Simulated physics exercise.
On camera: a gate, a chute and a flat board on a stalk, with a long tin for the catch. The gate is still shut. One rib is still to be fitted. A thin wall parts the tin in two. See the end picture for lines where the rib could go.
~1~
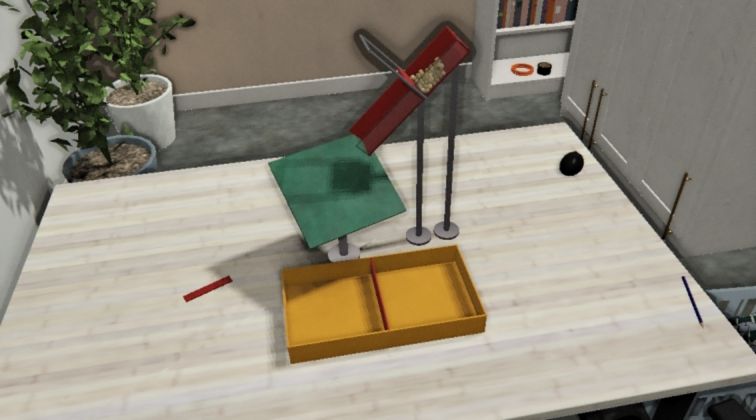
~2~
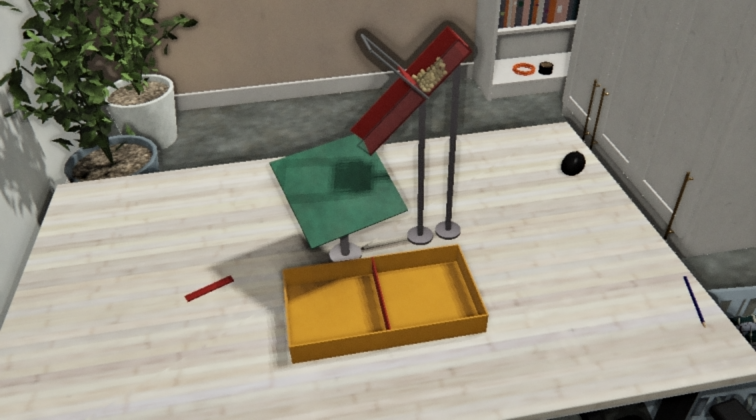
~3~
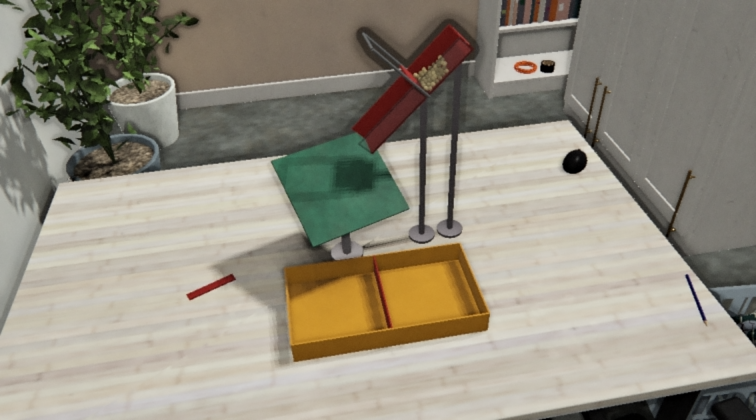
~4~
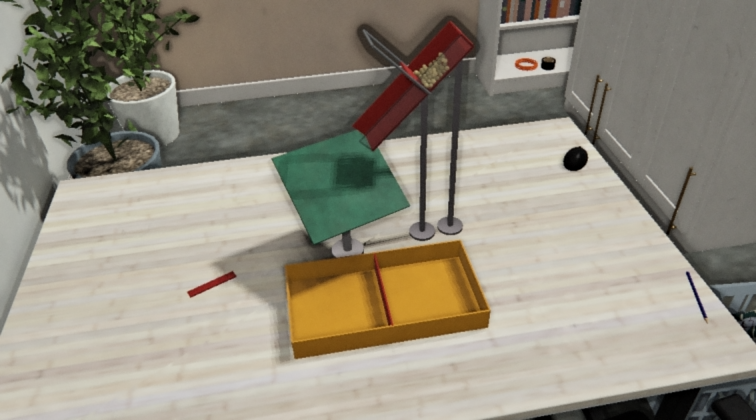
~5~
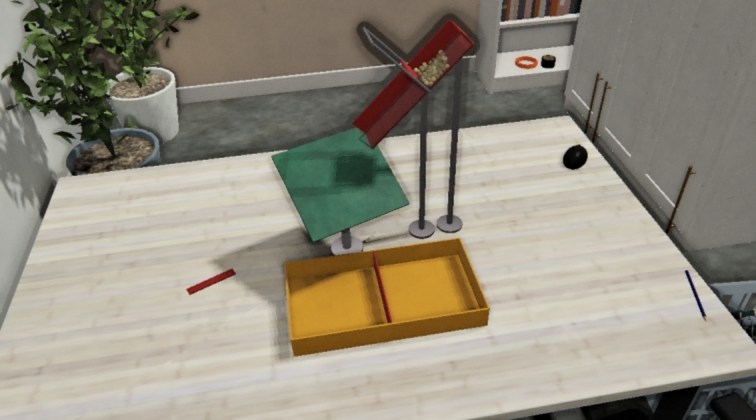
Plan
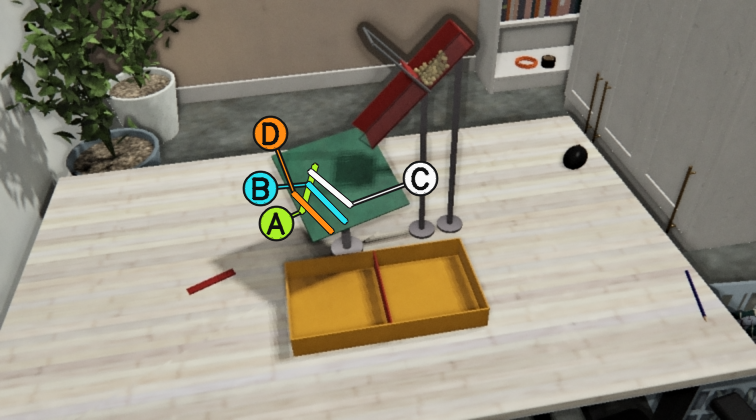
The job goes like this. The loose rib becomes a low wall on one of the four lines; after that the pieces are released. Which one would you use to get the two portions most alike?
The best line is B.
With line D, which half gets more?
Left.
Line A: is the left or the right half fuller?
More lands on the left.
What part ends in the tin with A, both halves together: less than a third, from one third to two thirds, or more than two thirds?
Line A gives more than two thirds.
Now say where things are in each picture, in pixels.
In the first picture, load behind the gate (426, 81), soya beans; lip of the chute (366, 148), sloping fairly steeply.
In the second picture, middle of the board (340, 186), tilted fairly steeply; middle of its low edge (362, 229); of its high edge (319, 146).
In the third picture, front corners of the tin (291, 345) and (489, 313); front end of its middle wall (392, 329); gate still shut (406, 74).
In the fourth picture, middle of the load (429, 76); lip (369, 143).
In the fifth picture, middle of the load (429, 74); lip (369, 141).
On the marked copy, line A from (315, 166) to (302, 211); line B from (308, 184) to (344, 221); line C from (310, 171) to (350, 204); line D from (294, 194) to (331, 231).
With A, of what is caught, the larger part in the left half, about a tenth in the right.
With B, of what is caught, roughly half in the left half, roughly half in the right.
With C, of what is caught, about a tenth in the left half, the larger part in the right.
With D, of what is caught, the larger part in the left half, about a tenth in the right.
